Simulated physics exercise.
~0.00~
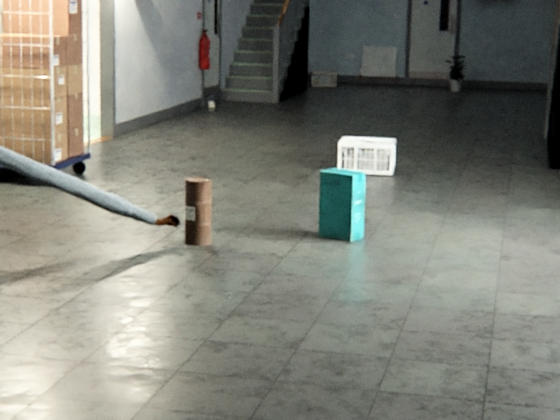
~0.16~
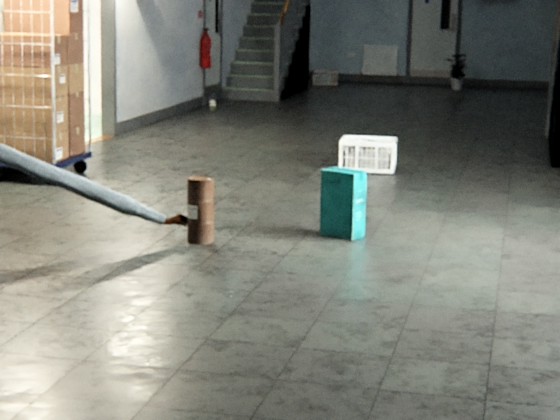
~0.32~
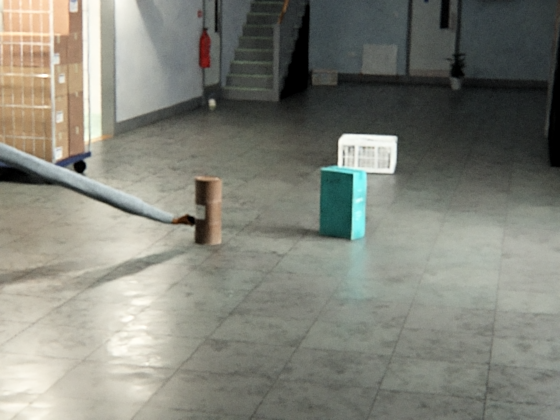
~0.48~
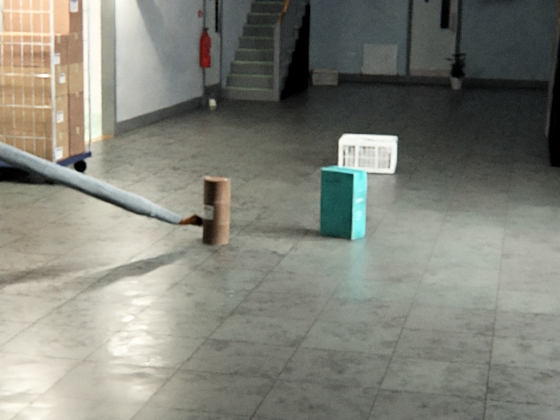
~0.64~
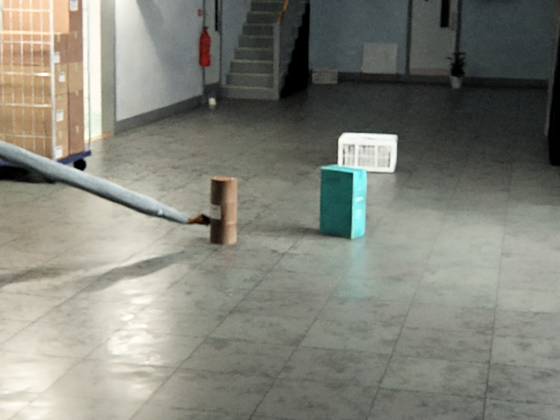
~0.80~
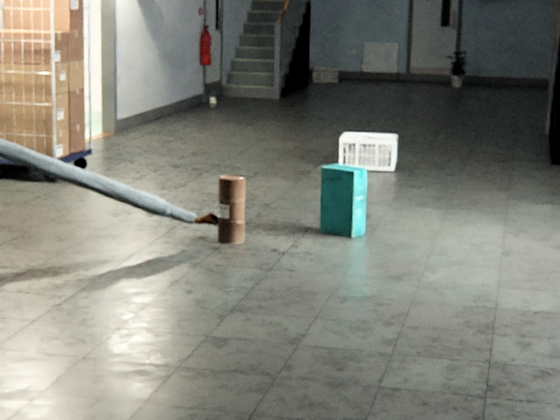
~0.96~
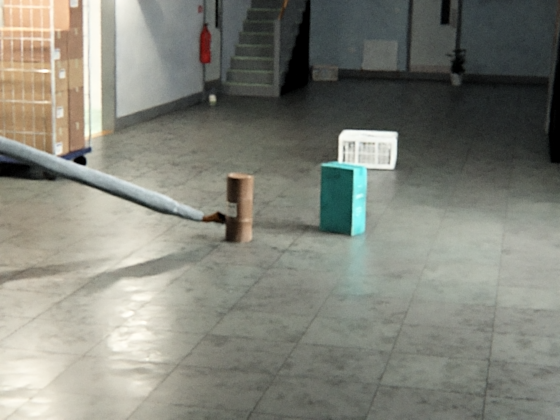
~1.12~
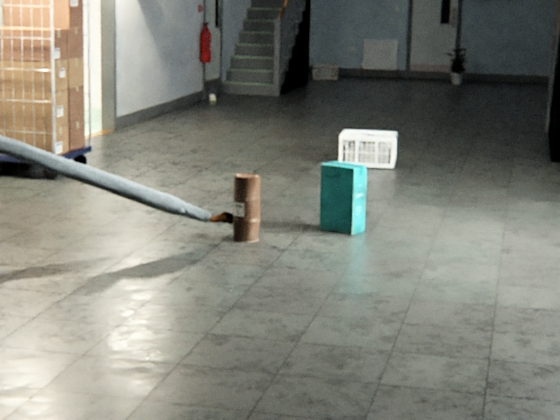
Brown canister sliding slowly right across a tiled floor, pushed by a long grey pole, still upright near a turquoise box.
